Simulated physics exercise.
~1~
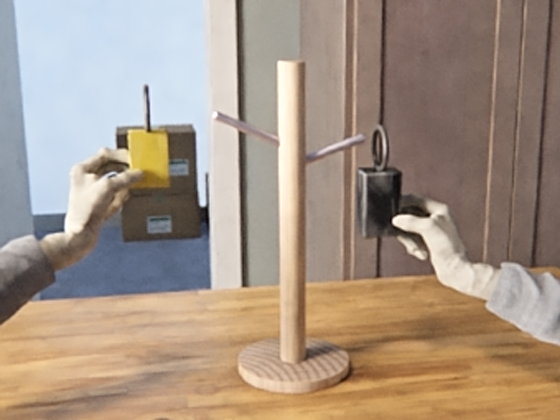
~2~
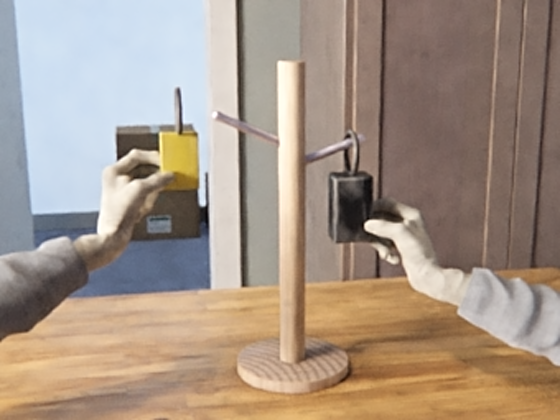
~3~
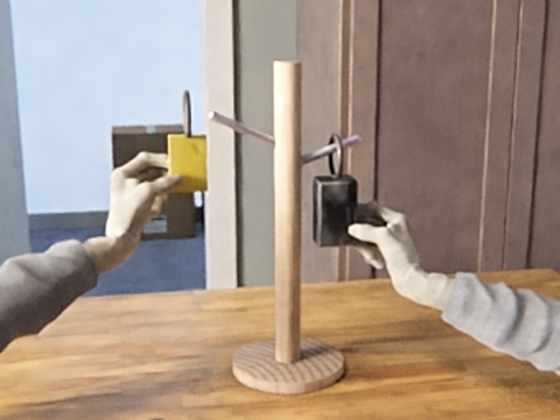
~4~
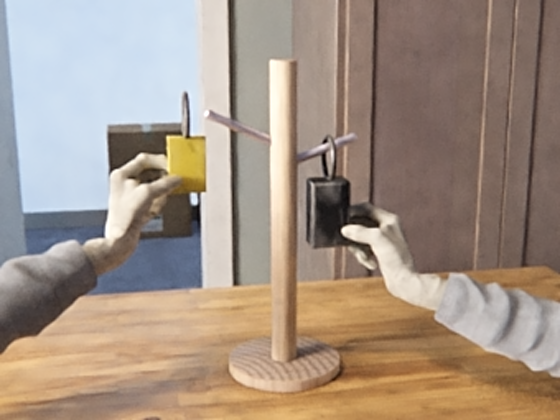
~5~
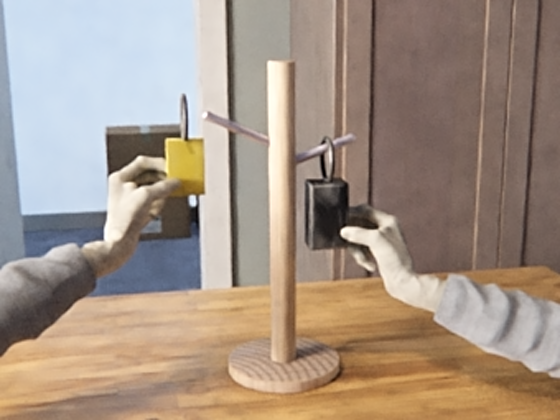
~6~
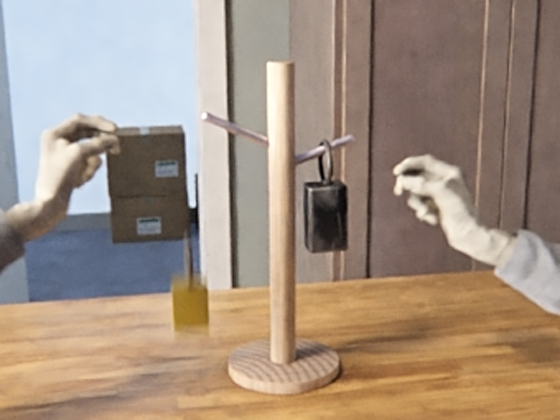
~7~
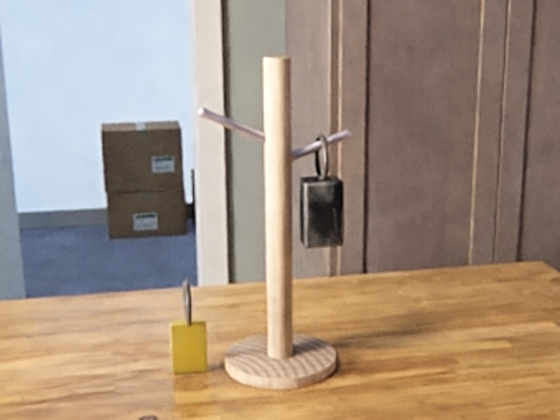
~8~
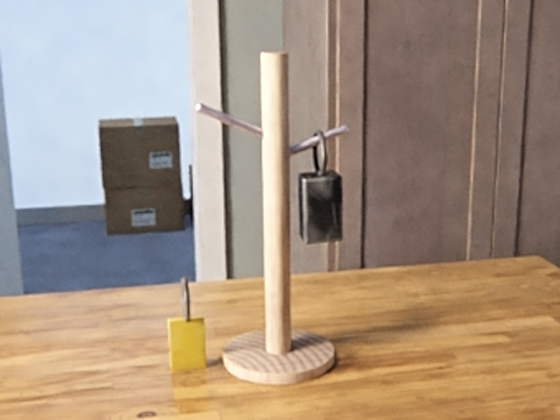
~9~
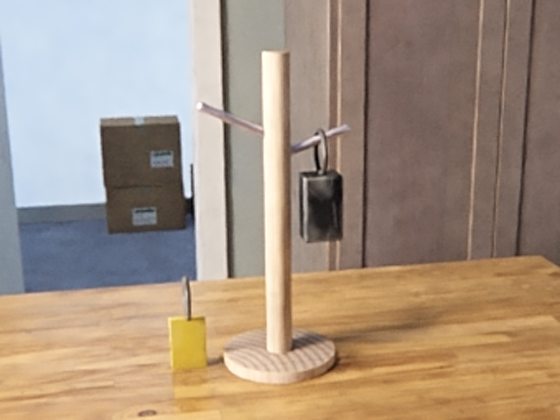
At first, two gloved-looking hands hold a yellow tag and a black pouch, each with a loop on top, on either side of a wooden peg stand on a table. The hands bring them inward, the yellow tag moving right and the black pouch moving left to its peg. They pause there, the pouch's loop over the right peg and the tag's loop beside the left one. Then both hands let go and draw back, and the yellow tag drops. It ends upright on the table left of the base, while the black pouch hangs still.
